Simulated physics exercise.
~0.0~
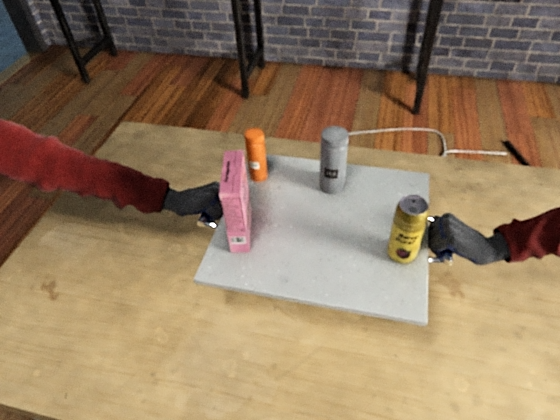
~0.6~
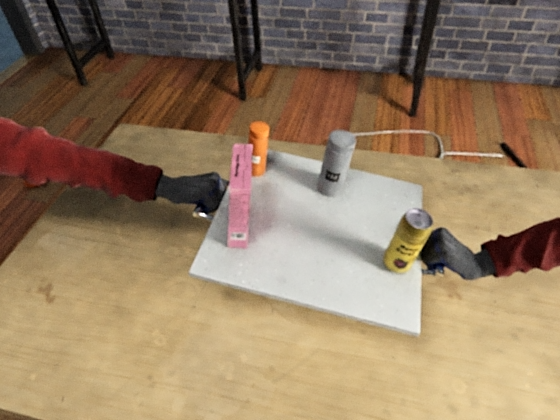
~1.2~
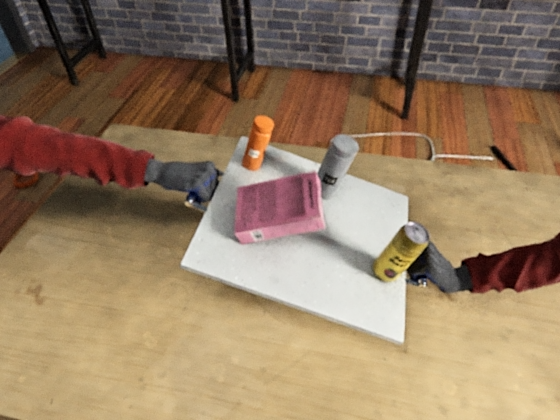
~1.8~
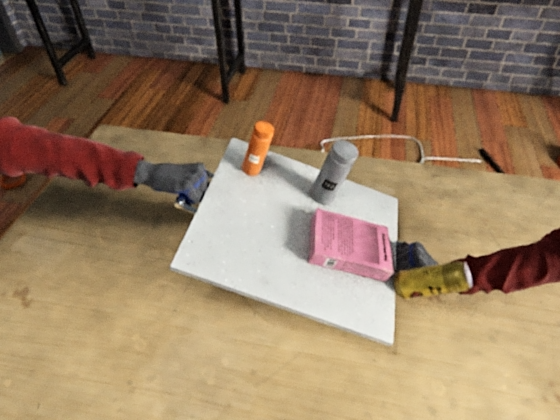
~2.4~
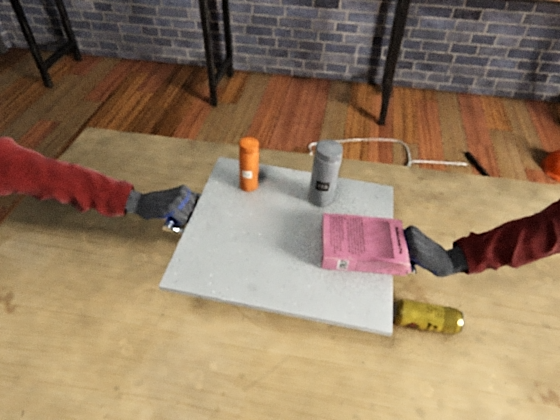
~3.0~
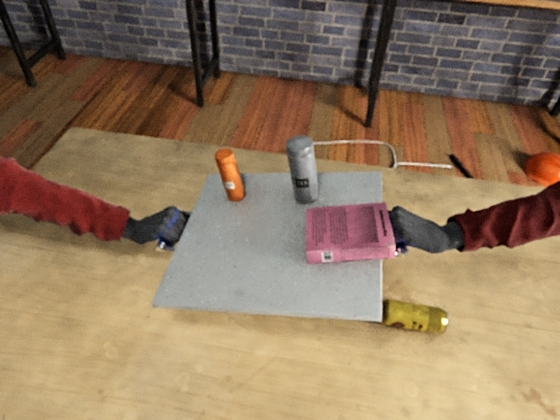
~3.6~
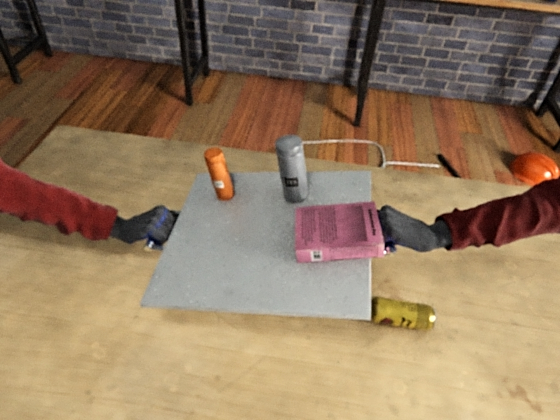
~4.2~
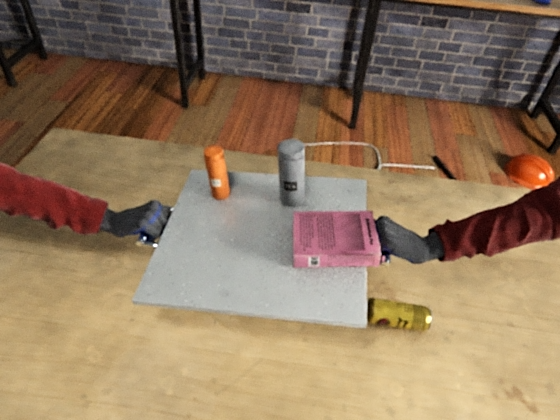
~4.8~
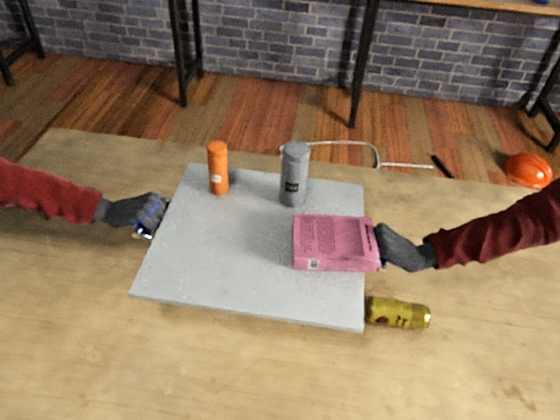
The clip opens on two gloved hands in red sleeves holding a plain, rimless grey tray over a wooden table, with an orange shaker, a grey jar, a pink packet and a yellow can standing on it. The hands tip the tray down to the right, and the packet topples and slides across toward the right edge. The can leans, then drops off that side onto the table. The tray tilts back the other way, leaning the shaker and jar left, before levelling. At the end, both stand upright aboard, the packet lies flat near the right hand, and the can rests beside the tray.
